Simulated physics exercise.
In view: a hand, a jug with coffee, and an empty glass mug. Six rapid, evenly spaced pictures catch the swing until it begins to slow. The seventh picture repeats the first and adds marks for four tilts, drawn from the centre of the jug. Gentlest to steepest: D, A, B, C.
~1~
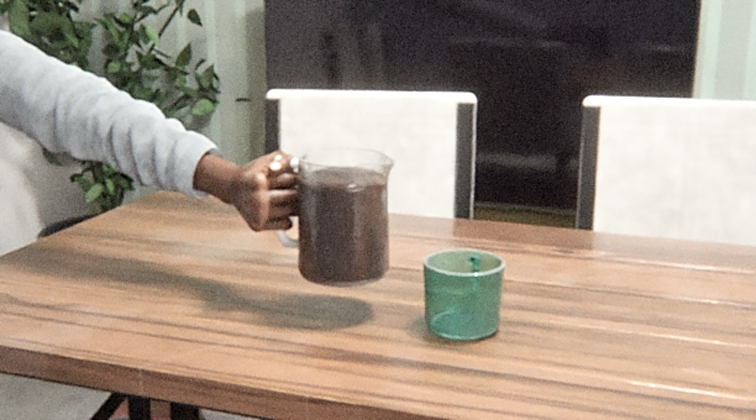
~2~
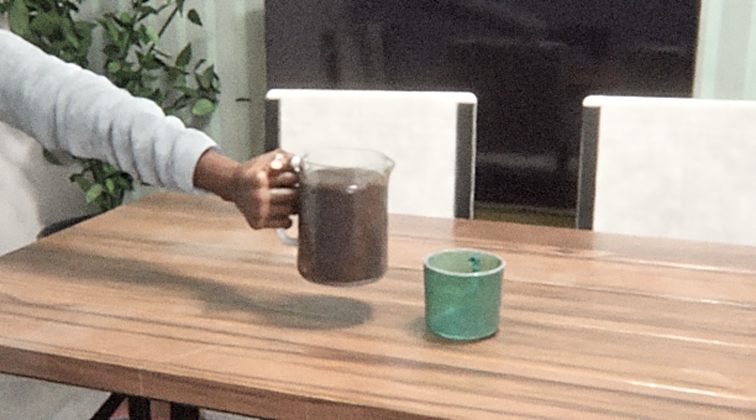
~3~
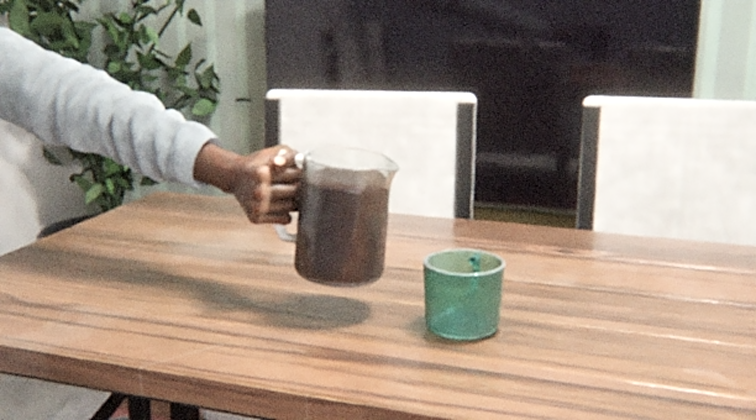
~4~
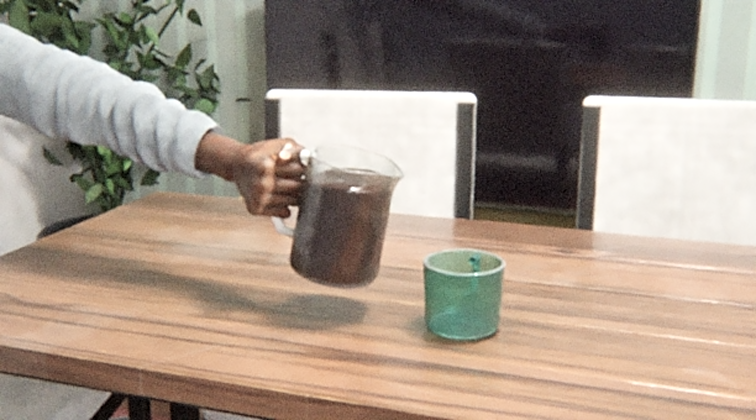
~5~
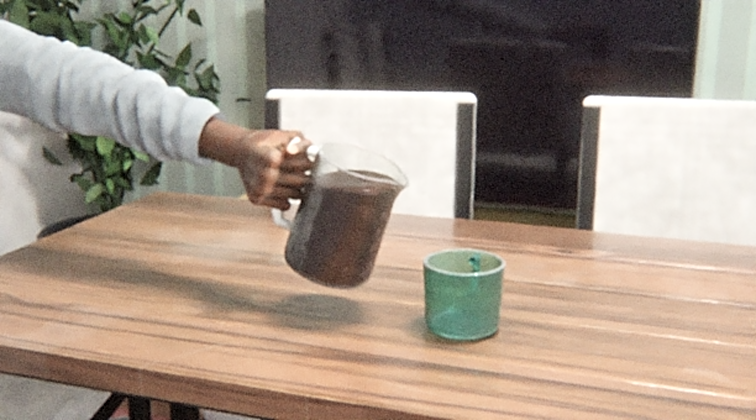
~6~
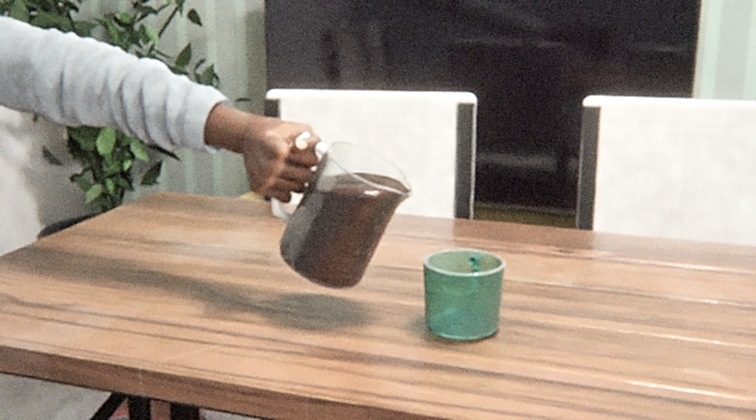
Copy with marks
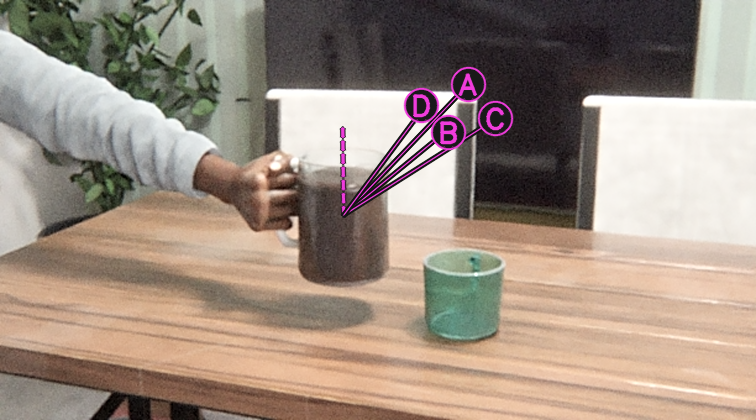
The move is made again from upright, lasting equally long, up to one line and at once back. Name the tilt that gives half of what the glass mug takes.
Use tilt C.
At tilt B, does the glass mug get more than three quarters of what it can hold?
No, less.
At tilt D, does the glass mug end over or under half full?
Under.
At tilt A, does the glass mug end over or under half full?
Under half.
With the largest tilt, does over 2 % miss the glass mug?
No.
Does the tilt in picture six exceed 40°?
No, it does not.
On the marked copy, A at (456, 96); B at (433, 141); C at (481, 127); D at (413, 121).
With A, the glass mug ends with about 22 % of what it can hold.
With B, the glass mug ends with about 34 % of what it can hold.
With C, the glass mug ends with about 48 % of what it can hold.
With D, the glass mug ends with about 12 % of what it can hold.
